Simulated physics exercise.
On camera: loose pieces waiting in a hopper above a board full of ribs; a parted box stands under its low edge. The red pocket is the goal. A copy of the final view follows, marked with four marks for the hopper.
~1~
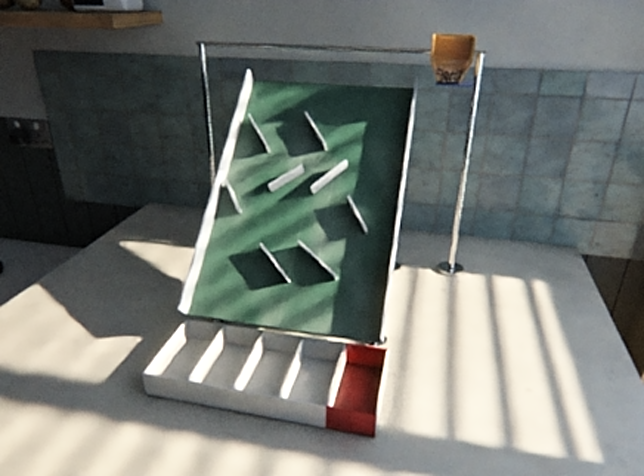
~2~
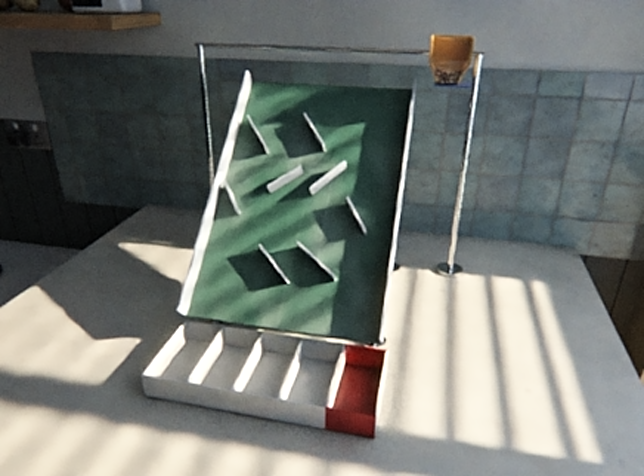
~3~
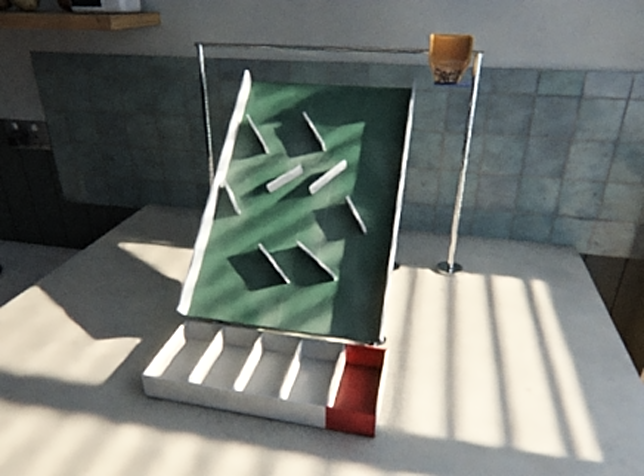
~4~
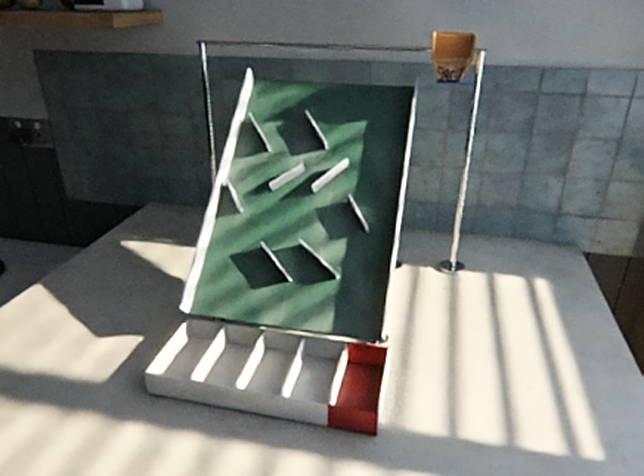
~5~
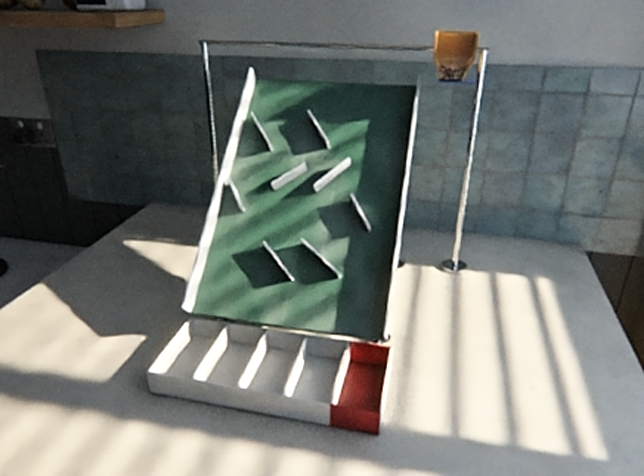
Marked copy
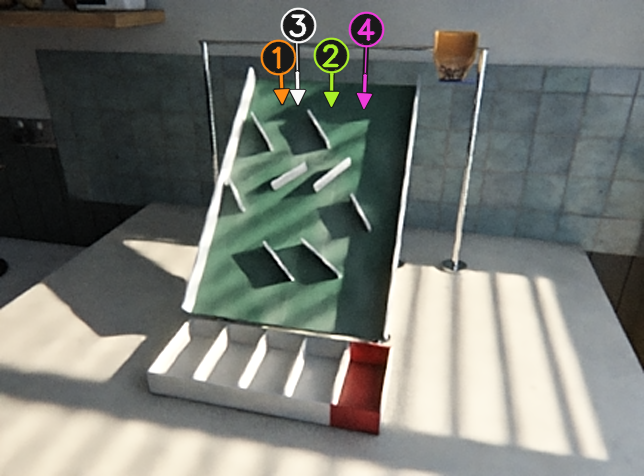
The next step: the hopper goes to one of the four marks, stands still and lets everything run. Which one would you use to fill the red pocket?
4 works best here.
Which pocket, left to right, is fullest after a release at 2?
It is the fourth one.
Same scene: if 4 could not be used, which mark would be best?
It is 2.
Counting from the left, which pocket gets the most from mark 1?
It is the second one.
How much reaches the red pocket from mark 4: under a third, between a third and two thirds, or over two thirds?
It is between a third and two thirds.
On the marked copy, mark 1 meets the board at (282, 98); mark 2 meets the board at (331, 101); mark 3 meets the board at (297, 99); mark 4 meets the board at (364, 102).
With 1, none at all in the red pocket, all but a few in other pockets, a small share outside the box.
With 2, close to a quarter in the red pocket, the bulk in other pockets.
With 3, none at all in the red pocket, all but a few in other pockets, only a few outside the box.
With 4, close to half in the red pocket, close to half in other pockets, only a few outside the box.
